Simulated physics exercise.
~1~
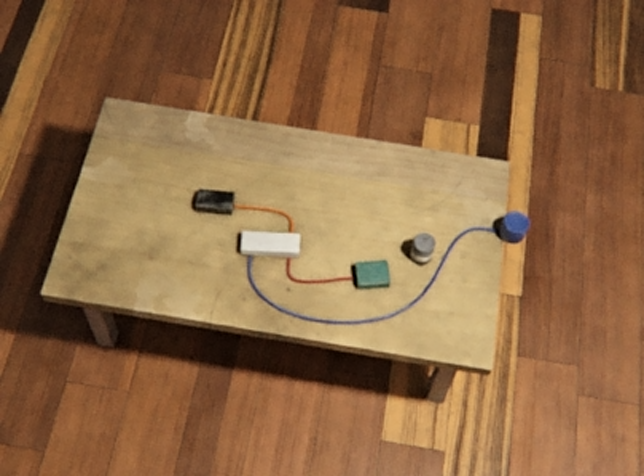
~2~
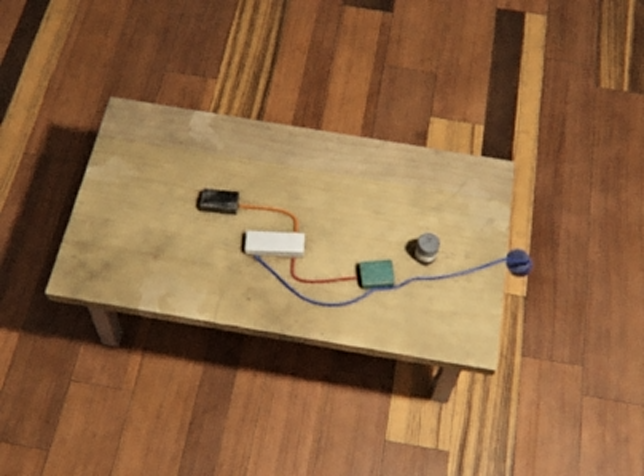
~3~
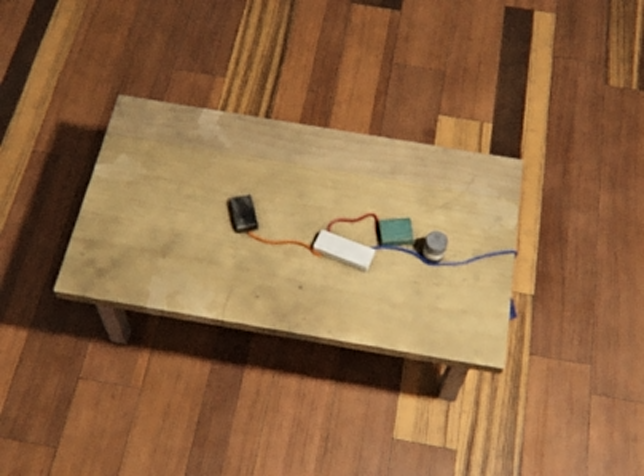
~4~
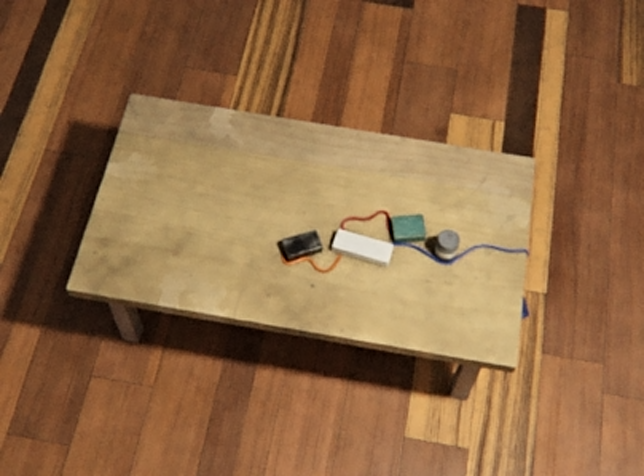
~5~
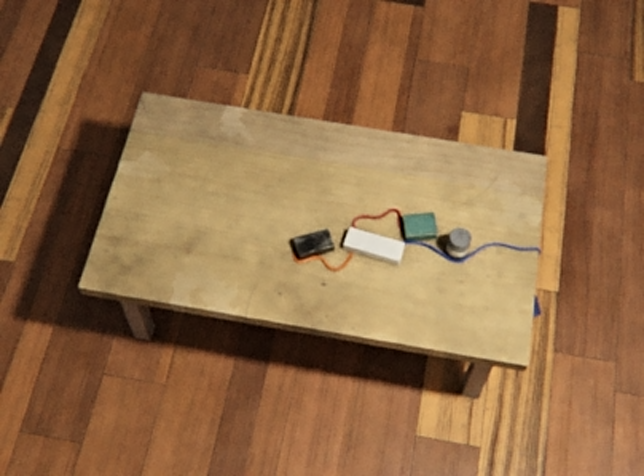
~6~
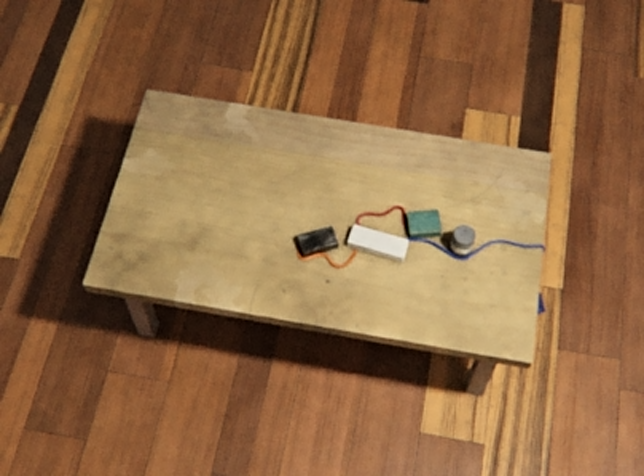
The clip opens on a wooden table seen from above, where a white power strip is joined by cables to a black device, a teal box and a blue speaker just past the right edge, with a grey tin nearby. The speaker drops beside the table, pulling its blue cable straighter. The strip then slides right and tilts, while the teal box shifts up and the black device swings around and trails after it. The black device draws close to the strip. Finally everything settles near the untoppled tin, with the speaker hanging mostly hidden below the edge.
